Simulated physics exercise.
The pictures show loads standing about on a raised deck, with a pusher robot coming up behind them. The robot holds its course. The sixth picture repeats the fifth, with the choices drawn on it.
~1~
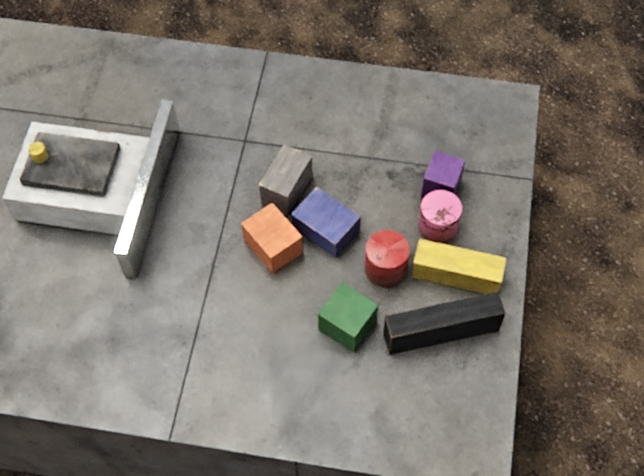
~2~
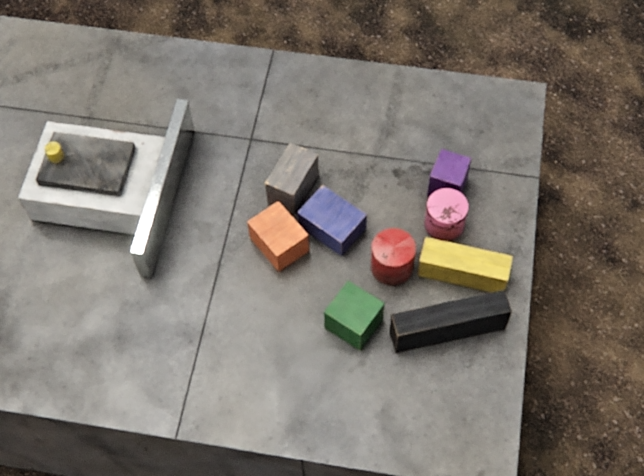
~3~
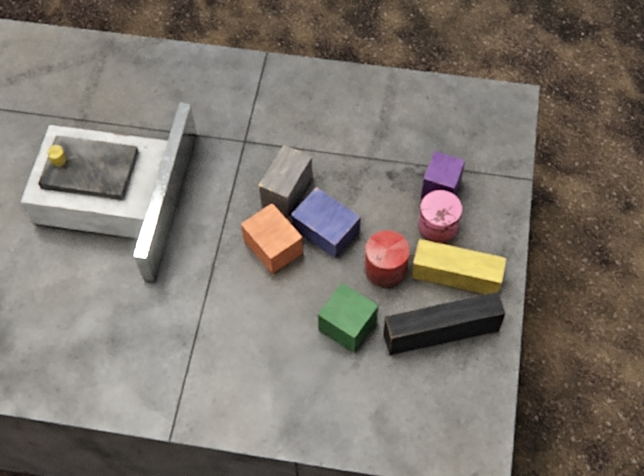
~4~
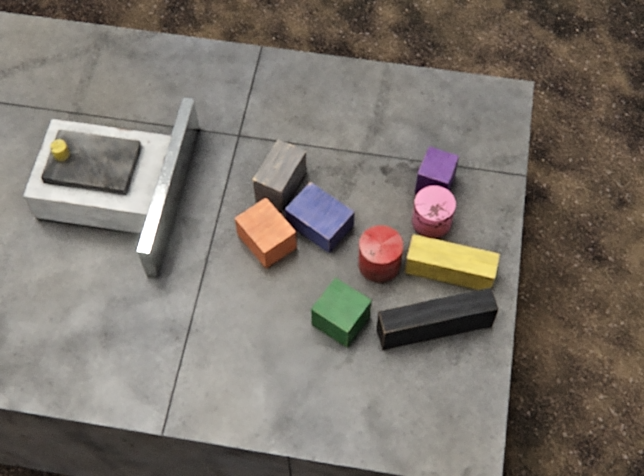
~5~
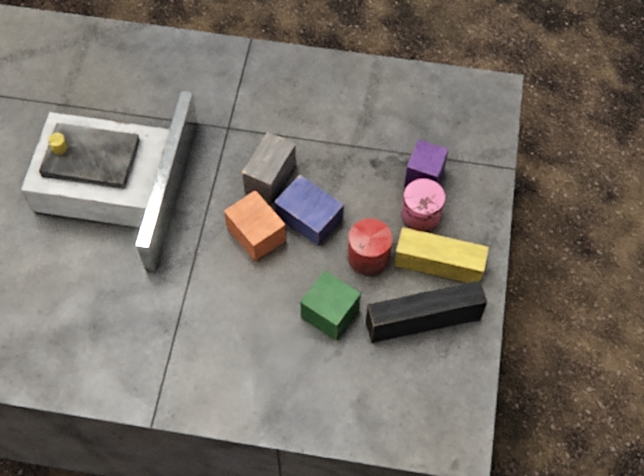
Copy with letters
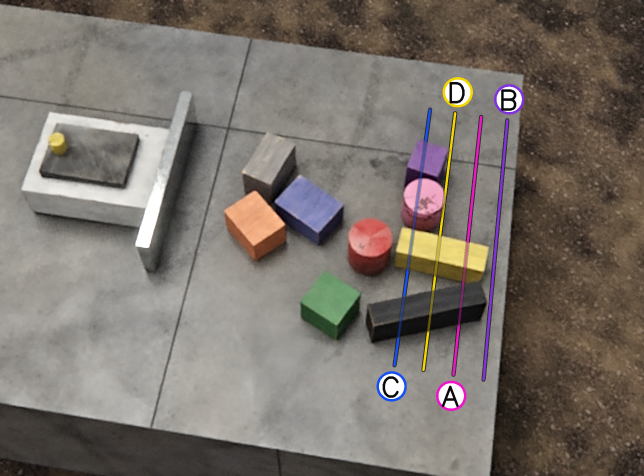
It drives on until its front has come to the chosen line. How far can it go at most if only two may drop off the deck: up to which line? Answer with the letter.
The farthest such stop is D.
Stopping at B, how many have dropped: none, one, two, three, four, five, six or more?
In all, six or more.
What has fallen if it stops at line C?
It is the yellow bar.
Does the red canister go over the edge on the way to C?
No.
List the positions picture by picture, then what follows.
Grey crate (287, 181); blue crate (326, 222); yellow bar (458, 268), in the first frame.
Robot (92, 163); black stick (449, 322), in the second frame.
Robot (95, 167); pink canister (439, 217), in the third frame.
Robot (98, 162); orange crate (266, 233), in the fourth frame.
Robot (96, 155); grey crate (270, 169); blue crate (309, 210); yellow bar (441, 257), in the fifth frame.
On the copy, A at (468, 236); B at (496, 241); C at (414, 228); D at (440, 232).
On D. First, robot (193, 169); grey crate (293, 171); blue crate (327, 214).
Then, robot (291, 184); yellow bar (479, 261); pink canister (444, 201).
Finally, robot (368, 195); yellow bar over the edge; pink canister over the edge; two fallen.
By contrast, A drops five; B drops seven; C is within the limit but short.
